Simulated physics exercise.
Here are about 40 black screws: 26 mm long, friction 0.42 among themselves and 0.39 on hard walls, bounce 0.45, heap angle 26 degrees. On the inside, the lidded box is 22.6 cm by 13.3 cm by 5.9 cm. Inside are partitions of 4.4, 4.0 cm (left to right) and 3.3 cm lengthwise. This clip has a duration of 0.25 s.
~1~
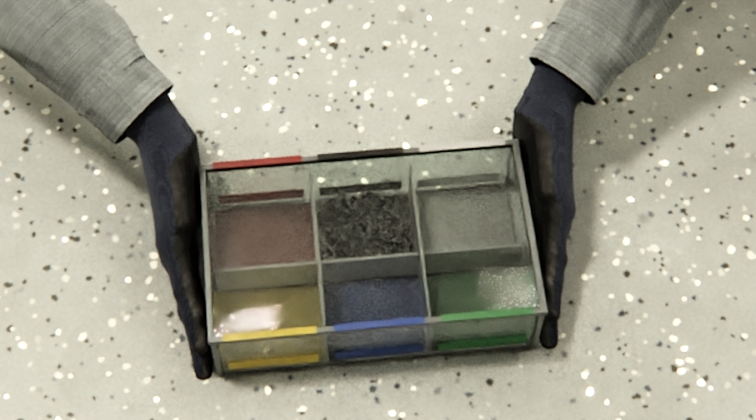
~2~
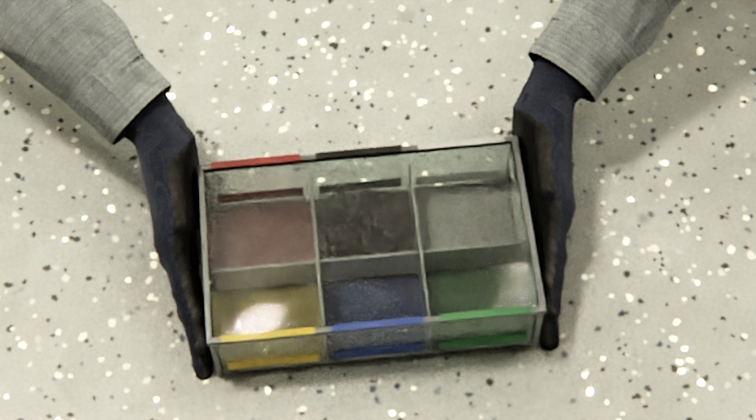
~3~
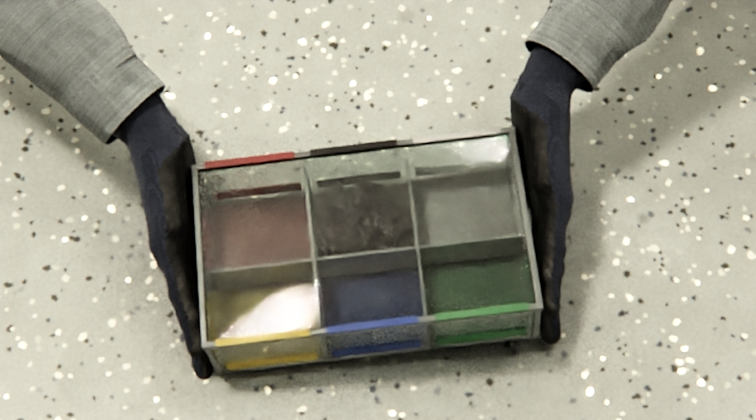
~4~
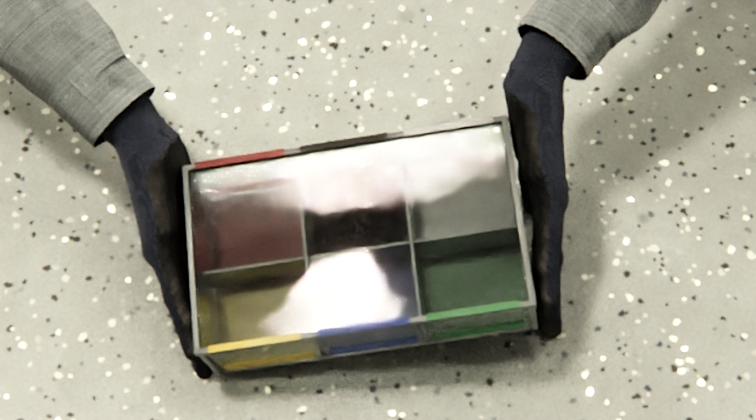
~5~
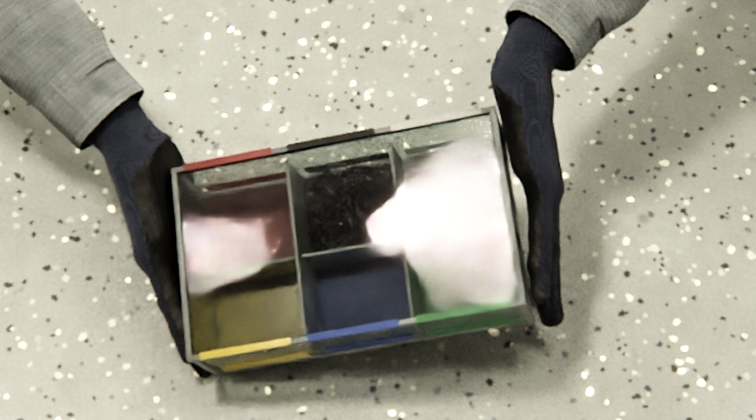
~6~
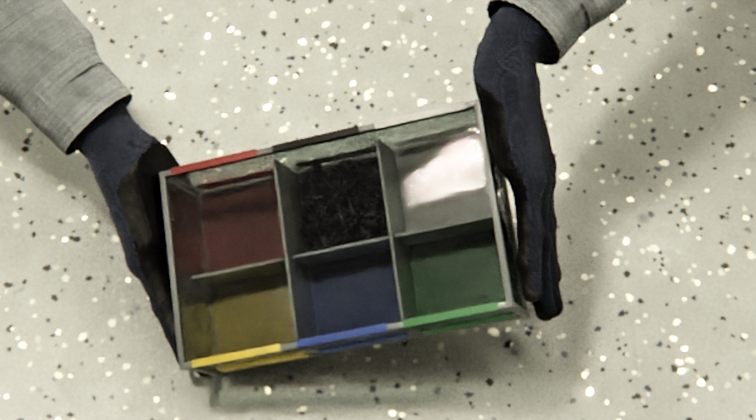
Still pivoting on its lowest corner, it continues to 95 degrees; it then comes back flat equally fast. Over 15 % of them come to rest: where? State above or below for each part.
Red: Below. Blue: Below. Green: Below. Yellow: Above. White: Below. Black: Above.
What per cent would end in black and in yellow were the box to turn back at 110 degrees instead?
Result - black 60 %, yellow 40 %.
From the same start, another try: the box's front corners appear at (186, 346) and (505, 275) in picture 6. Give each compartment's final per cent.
By the end, red has 15%, blue has 5%, green has 0%, yellow has 10%, white has 0% and black has 65%.
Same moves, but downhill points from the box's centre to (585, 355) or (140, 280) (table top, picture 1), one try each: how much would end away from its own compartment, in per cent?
About 75 and 40 per cent.
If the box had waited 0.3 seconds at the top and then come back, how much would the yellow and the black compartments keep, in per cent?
In that case yellow 30, black 60.
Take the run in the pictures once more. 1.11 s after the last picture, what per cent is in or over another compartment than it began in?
Roughly 40 %.
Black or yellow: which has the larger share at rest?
Black compartment.
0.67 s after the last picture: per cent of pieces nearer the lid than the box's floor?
Roughly 50 per cent.
Then, 0.67 s after the last picture, tilt 94 degrees; yellow 10 %, black 90 %.
Then, 1.11 s after the last picture, tilt 40 degrees; blue 10 %, yellow 30 %, black 60 %.
Then, 1.64 s after the last picture, tilt 0 degrees; blue 10 %, yellow 30 %, black 60 %.
In the end, red 0 %, blue 10 %, green 0 %, yellow 30 %, white 0 %, black 60 %.
